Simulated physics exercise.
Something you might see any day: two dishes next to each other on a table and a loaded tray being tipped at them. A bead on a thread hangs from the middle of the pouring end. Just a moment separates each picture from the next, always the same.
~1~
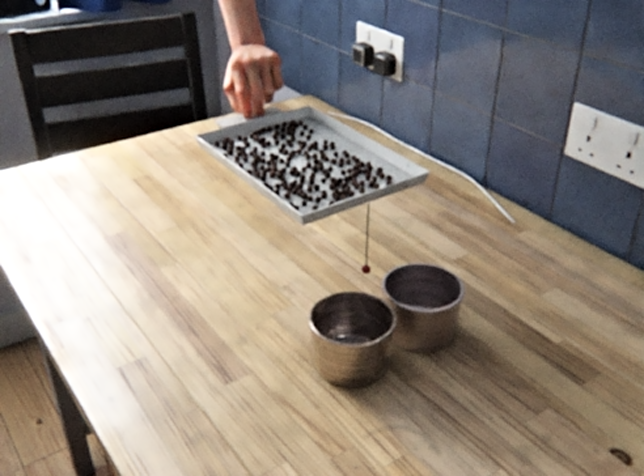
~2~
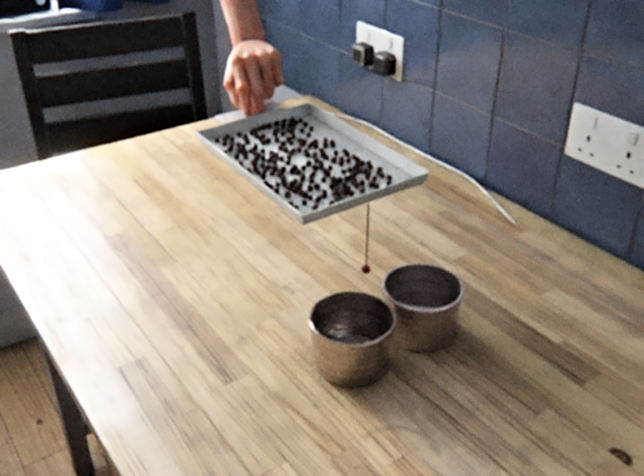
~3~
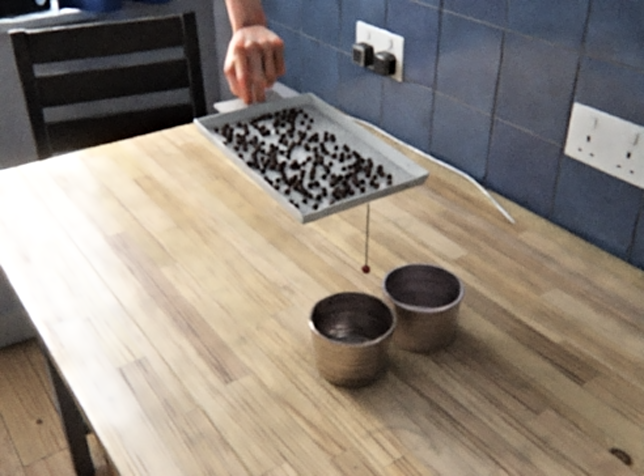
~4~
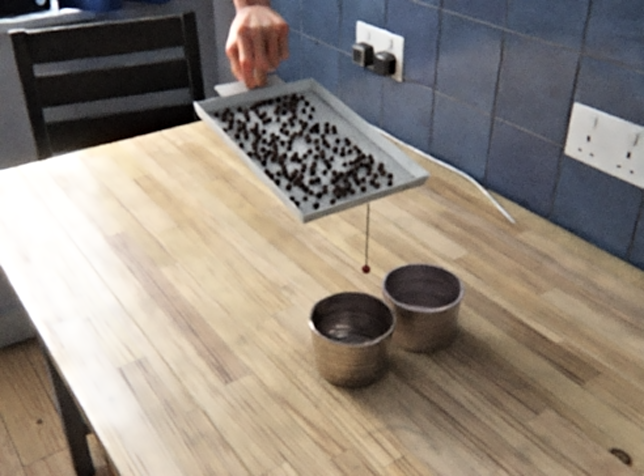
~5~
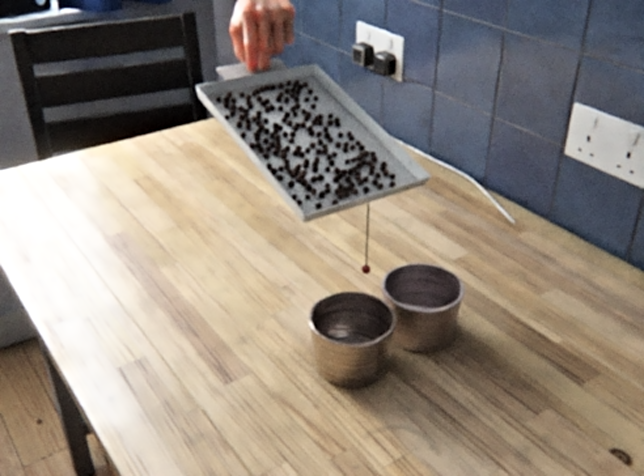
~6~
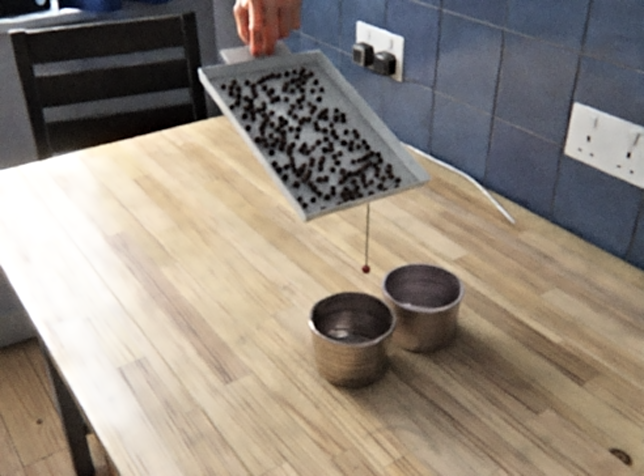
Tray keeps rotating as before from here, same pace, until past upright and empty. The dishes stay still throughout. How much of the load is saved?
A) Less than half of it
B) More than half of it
Option B: More than half of it.
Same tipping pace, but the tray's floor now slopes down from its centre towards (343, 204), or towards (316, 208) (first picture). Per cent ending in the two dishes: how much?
80 % and 40 %, roughly.
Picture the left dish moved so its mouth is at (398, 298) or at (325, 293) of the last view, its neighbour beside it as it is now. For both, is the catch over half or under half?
Try 1: In excess of half; try 2: Not up to half.
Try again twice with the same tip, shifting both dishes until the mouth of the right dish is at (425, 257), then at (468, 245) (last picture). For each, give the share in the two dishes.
Near 50 % and 50 %.
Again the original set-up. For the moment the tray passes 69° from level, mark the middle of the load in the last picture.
Near the pixel (387, 196).
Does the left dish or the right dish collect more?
That's the right side.
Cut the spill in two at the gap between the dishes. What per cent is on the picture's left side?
Left share: Close to 20 %.
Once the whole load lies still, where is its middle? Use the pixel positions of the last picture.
The centre settles at about (417, 329).
Soon after the last picture, tray tipped steeply; about two thirds on the tray; a small part in the left dish; a small part in the right dish; a stray few outside both; about a quarter in the air.
A little later, tray tipped past a quarter turn; a stray few on the tray; about a quarter in the left dish; about half in the right dish; a small part outside both; about a quarter in the air.
Later still, tray tipped past a quarter turn; about a quarter in the left dish; about two thirds in the right dish; a small part outside both.
At rest, tray tipped past a quarter turn; about a quarter in the left dish; about two thirds in the right dish; a small part outside both.
